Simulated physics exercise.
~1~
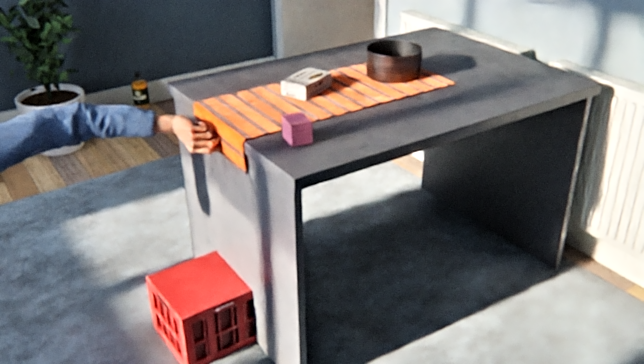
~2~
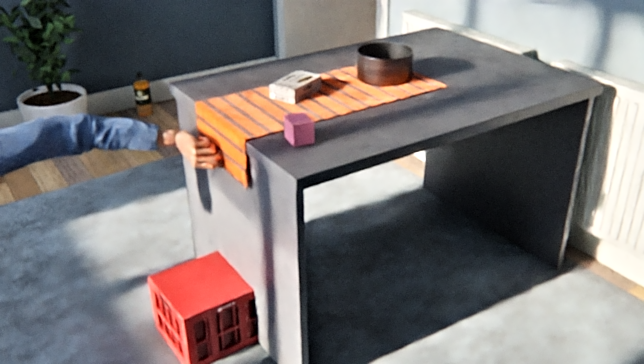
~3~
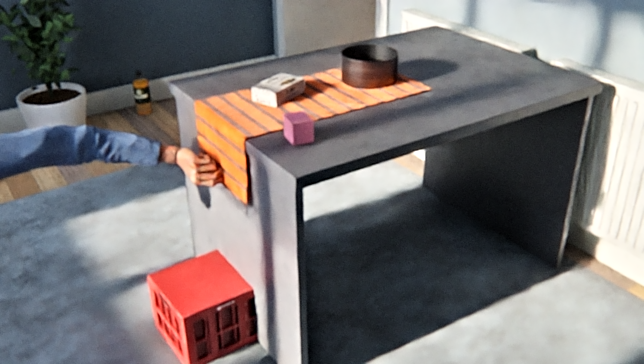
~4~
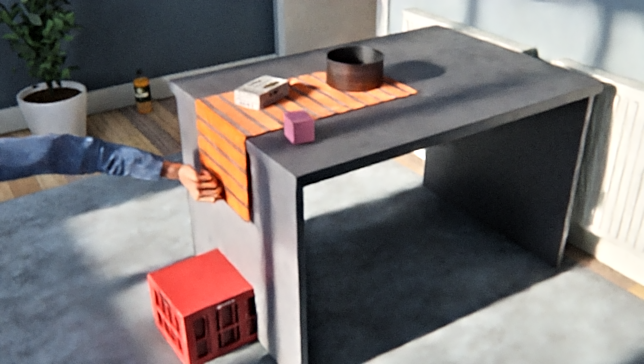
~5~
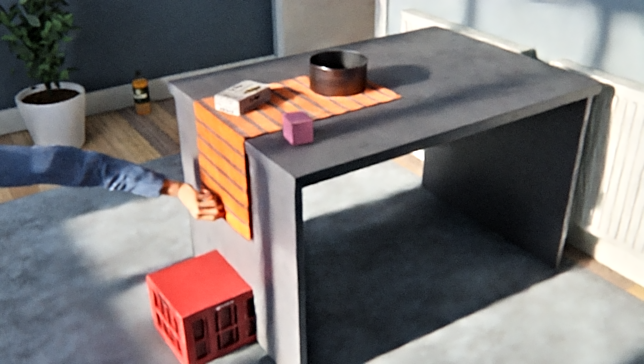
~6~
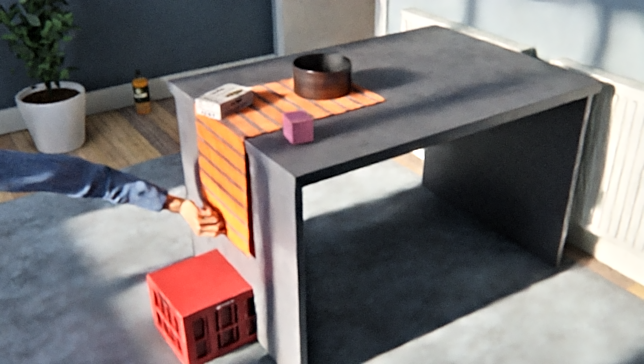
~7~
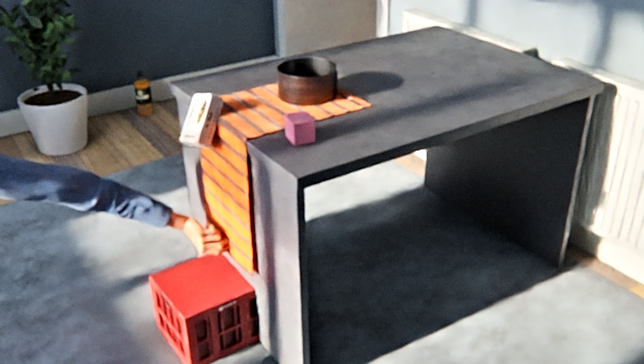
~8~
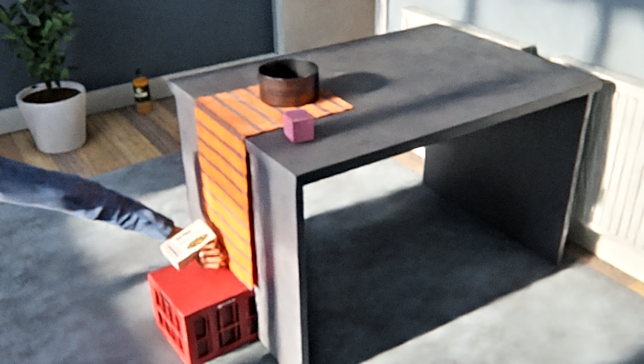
In the video, a hand slowly pulls the hanging end of an orange striped cloth down the left side of a gray table, carrying a dark pot and white packet leftward. The packet tips off the edge beside the hand above a red crate, while the pot and pink block remain on the table.
